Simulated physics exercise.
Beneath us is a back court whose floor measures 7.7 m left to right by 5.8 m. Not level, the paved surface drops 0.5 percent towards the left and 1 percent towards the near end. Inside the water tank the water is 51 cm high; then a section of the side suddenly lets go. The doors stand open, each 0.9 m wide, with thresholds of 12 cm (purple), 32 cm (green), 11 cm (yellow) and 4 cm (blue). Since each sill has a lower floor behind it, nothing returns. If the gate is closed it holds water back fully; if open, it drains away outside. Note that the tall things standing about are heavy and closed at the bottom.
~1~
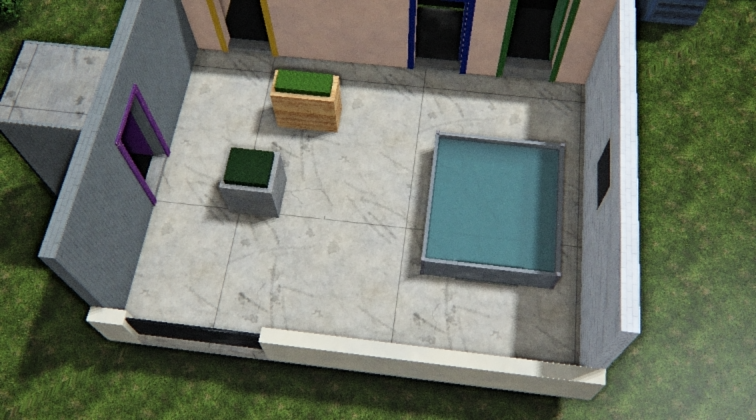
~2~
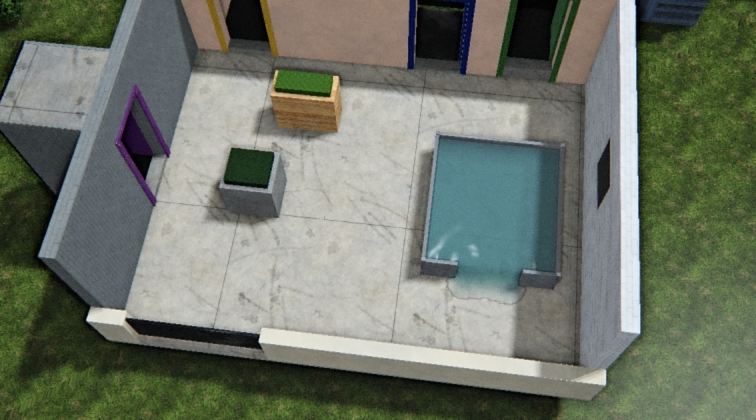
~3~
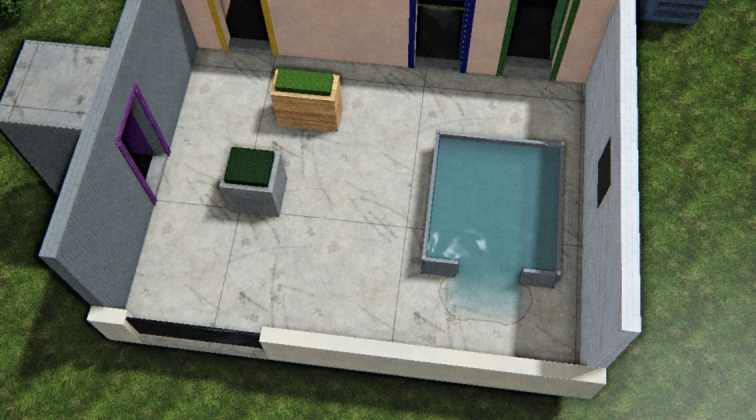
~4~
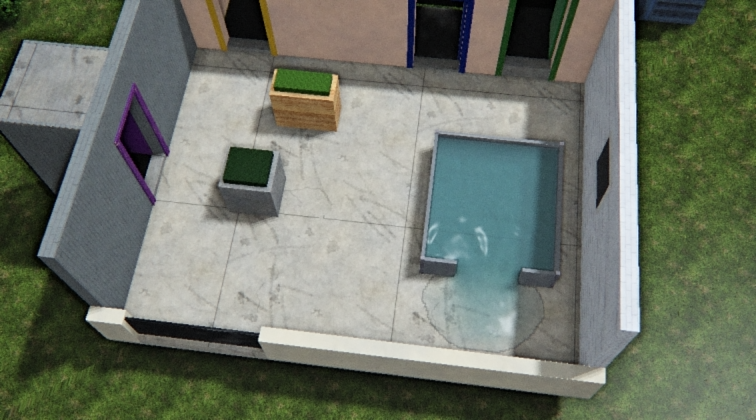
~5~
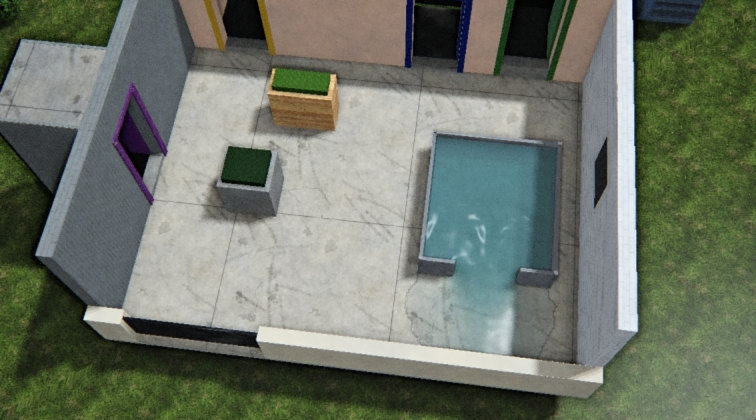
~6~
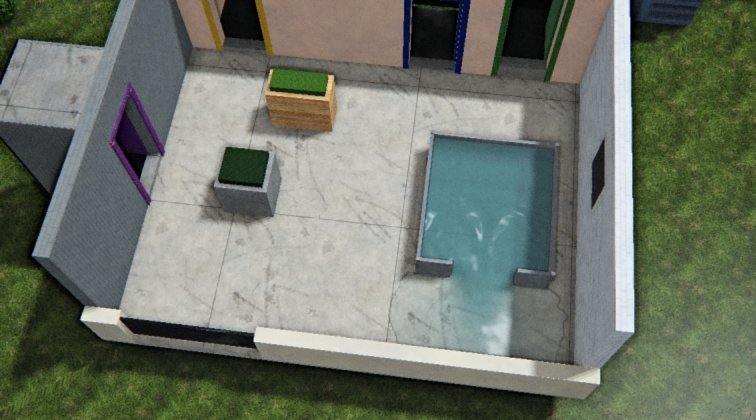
A walled courtyard with two planters and a full water tank sat still at first, then a gap opened in the tank's near side and water poured out, spreading across the paving toward the low front wall.
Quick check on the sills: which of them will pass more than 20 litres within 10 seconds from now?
Purple door: Fails to top it. Green door: Fails to top it. Yellow door: Fails to top it. Blue door: Fails to top it.
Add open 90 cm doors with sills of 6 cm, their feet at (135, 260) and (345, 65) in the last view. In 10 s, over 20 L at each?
Well, the first one ends up on the high side, the second one on the low side.
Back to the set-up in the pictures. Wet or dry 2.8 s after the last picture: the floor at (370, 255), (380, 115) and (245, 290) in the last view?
In turn: Under water, not reached, flooded.
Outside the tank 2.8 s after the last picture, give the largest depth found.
Around 28 centimetres.
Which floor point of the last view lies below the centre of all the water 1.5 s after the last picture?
Balance point at about (477, 261).
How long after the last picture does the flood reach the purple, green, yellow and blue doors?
Door times: Purple 3.4 s / green 3.4 s / yellow 6.5 s / blue 4.5 s.
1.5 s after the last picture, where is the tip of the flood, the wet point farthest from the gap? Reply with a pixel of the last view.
I'd put it near pixel (221, 335) of the last picture.
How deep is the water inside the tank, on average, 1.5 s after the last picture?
Some 33 cm on average.
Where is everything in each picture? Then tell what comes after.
The water tank at (495, 203) is whole and still, 51 cm deep, in the first picture.
Water pours out at (488, 274) and has run 0.6 m, to (452, 287); typically 9 cm deep outside, 51 cm at the water tank's back, in the second picture.
The front is at (454, 309), 0.8 m from the gap at (488, 274); 0.8 m2 of floor is under water; 51 cm left at the back of the water tank, in the third picture.
Water pours out at (487, 274) and has run 1.2 m, to (461, 342); typically 7 cm deep outside, 51 cm at the water tank's back, in the fourth picture.
Water pours out at (485, 273) and has run 1.6 m, to a hidden place; typically 6 cm deep outside, 51 cm at the water tank's back, in the fifth picture.
Water pours out at (482, 274) and has run 1.9 m, to a hidden place; typically 6 cm deep outside, 49 cm at the water tank's back, in the sixth picture.
Then, 0.7 s after the last picture water covers 10 % of the floor and is deepest (46 cm) near (569, 377); purple door not reached, green door not reached, yellow door not reached, blue door not reached.
Then, 1.5 s after the last picture water covers 20 % of the floor and is deepest (40 cm) near (569, 377); purple door not reached, green door not reached, yellow door not reached, blue door not reached.
Then, 2.8 s after the last picture water covers 45 % of the floor and is deepest (28 cm) near (569, 377); purple door not reached, green door not reached, yellow door not reached, blue door not reached.
Then, 5.3 s after the last picture water covers 70 % of the floor and is deepest (21 cm) near (558, 376); purple door 8 cm at the sill, 0 L in, green door 9 cm at the sill, 0 L in, yellow door not reached, blue door 3 cm at the sill, 0 L in.
Then, 9.3 s after the last picture water covers 90 % of the floor and is deepest (14 cm) near (458, 364); purple door 7 cm at the sill, 0 L in, green door 6 cm at the sill, 0 L in, yellow door 8 cm at the sill, 0 L in, blue door 2 cm at the sill, 0 L in.
